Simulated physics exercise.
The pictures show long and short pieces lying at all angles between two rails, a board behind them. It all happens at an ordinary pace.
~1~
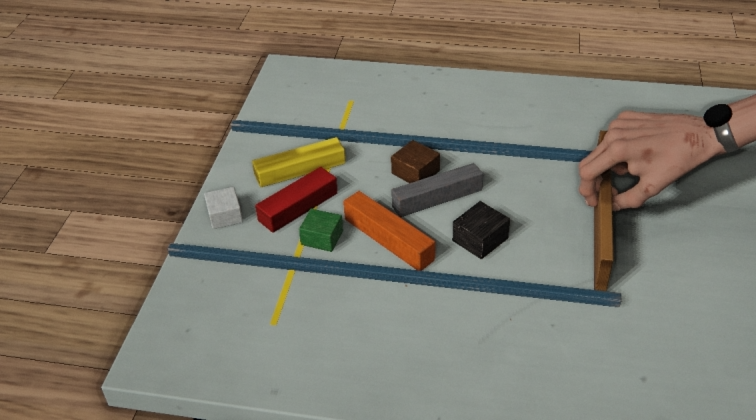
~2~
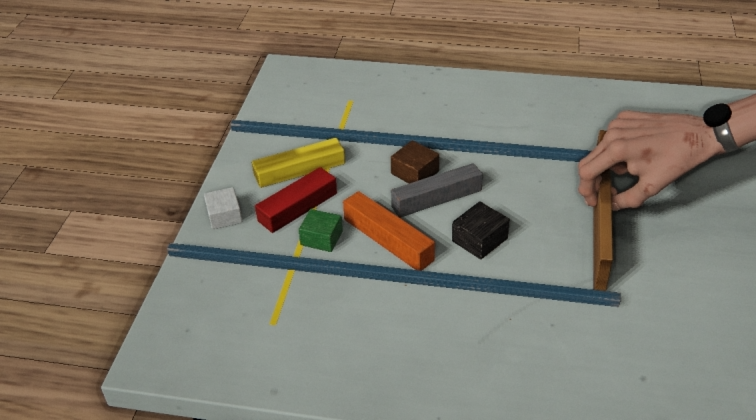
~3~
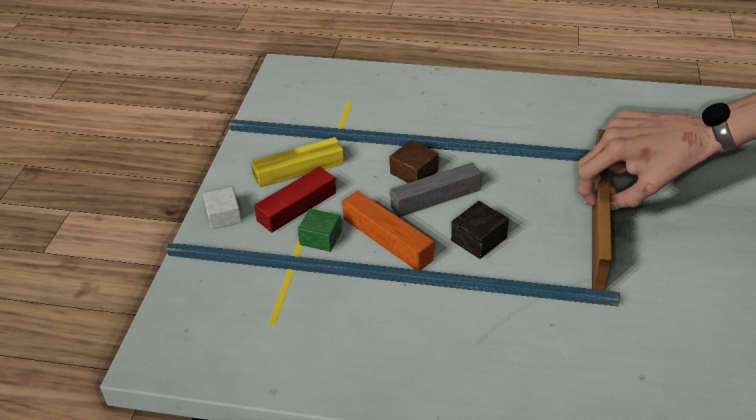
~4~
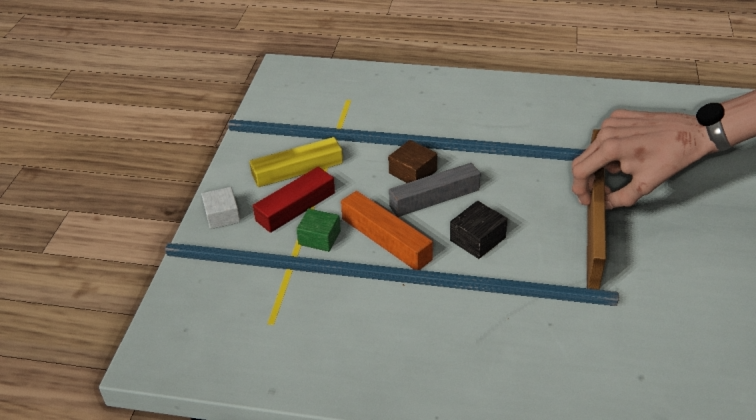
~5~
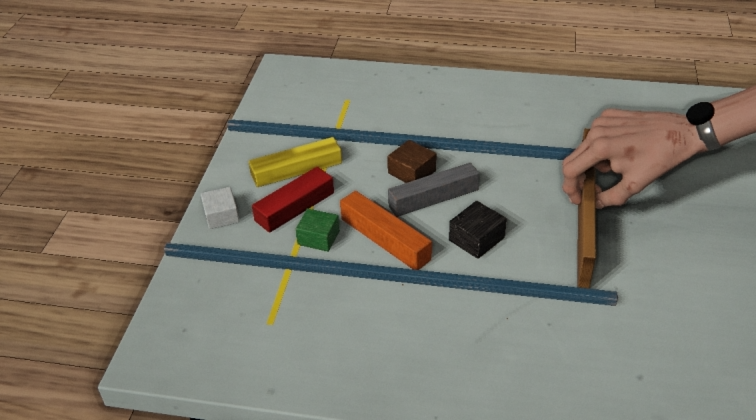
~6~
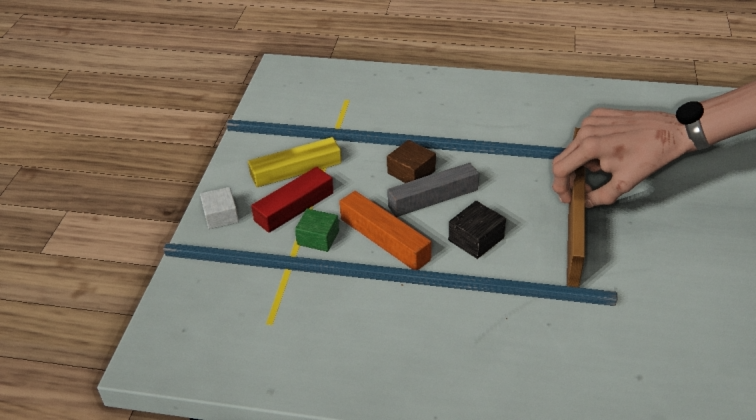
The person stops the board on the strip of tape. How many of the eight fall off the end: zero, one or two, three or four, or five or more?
In the end the number that fall off is zero.
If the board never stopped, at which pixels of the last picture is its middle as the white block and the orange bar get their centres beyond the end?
Its middle is around (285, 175) and around (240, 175).
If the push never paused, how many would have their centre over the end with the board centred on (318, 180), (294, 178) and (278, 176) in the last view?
Place by place, 0, 0 and 1.
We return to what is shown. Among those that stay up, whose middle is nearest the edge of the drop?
It is the white block.
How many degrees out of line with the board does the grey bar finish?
Roughly 35° out of line.
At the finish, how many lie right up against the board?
It touches 4.
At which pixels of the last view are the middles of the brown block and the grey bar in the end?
Near (313, 142) and (282, 178).
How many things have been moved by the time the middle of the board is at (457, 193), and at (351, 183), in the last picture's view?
First 3, then 8.
A little later, none off yet; white block at rest near (219, 208); yellow stick at rest near (295, 162); red stick at rest near (293, 199).
Next, none off yet; white block at rest near (219, 208); yellow stick at rest near (295, 162); red stick moving near (285, 196).
When it is over, the number that fall off is zero.
